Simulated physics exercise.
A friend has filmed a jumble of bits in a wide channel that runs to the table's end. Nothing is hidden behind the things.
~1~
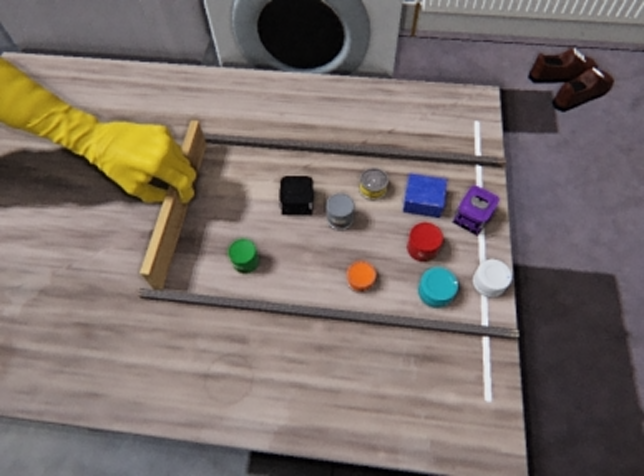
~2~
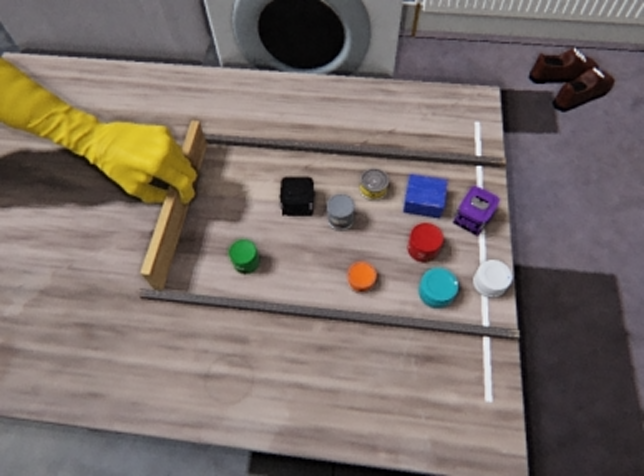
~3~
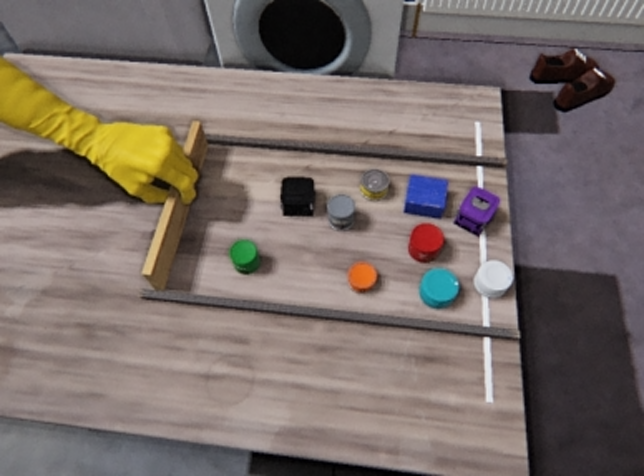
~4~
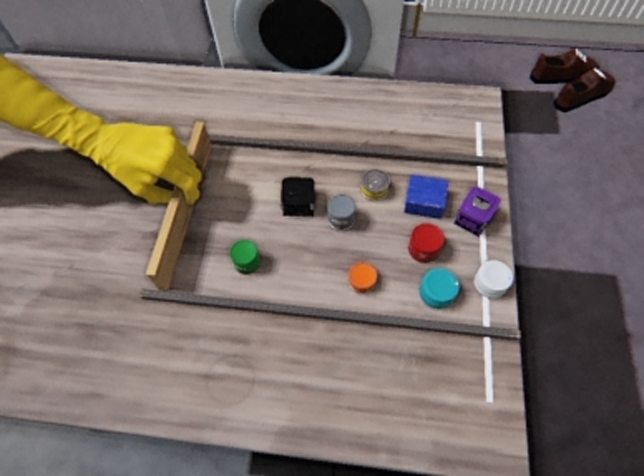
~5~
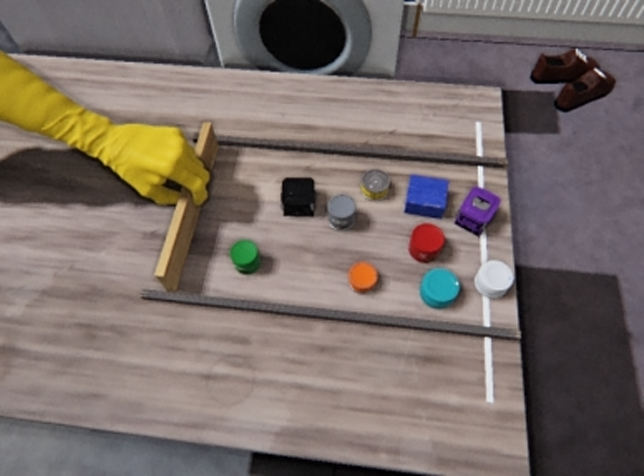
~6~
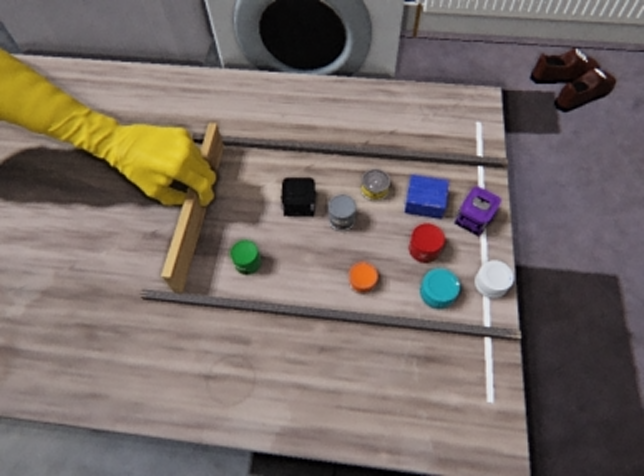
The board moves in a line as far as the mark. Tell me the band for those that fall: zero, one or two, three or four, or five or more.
The number that fall off is five or more.
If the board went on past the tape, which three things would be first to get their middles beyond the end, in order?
The order is the purple case, the blue block, the grey pot.
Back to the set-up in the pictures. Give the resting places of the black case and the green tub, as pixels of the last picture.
The black case stops around (502, 216); the green tub around (503, 282).
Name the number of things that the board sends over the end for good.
In all, 5 of them.
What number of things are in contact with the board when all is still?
That makes 5.
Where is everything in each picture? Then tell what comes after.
In the first frame, white lid (492, 279); purple case (476, 210); turquoise lid (438, 288); board (177, 201); tape (482, 240).
In the second frame, purple case (476, 210); board (178, 201).
In the third frame, turquoise lid (439, 289); yellow tin (375, 185).
In the fourth frame, white lid (493, 279); orange tin (363, 278).
In the fifth frame, purple case (477, 211); grey pot (342, 213).
In the sixth frame, white lid (494, 279); purple case (478, 211); turquoise lid (440, 289); board (197, 203); tape (484, 240).
Soon after, none off yet; white lid at rest near (494, 279); purple case at rest near (478, 211); turquoise lid at rest near (440, 289).
After that, none off yet; white lid at rest near (494, 279); purple case at rest near (480, 212); turquoise lid displaced a little near (454, 293).
In the end, the number that fall off is five or more; gone, grey pot, blue block, turquoise lid, purple case and white lid.
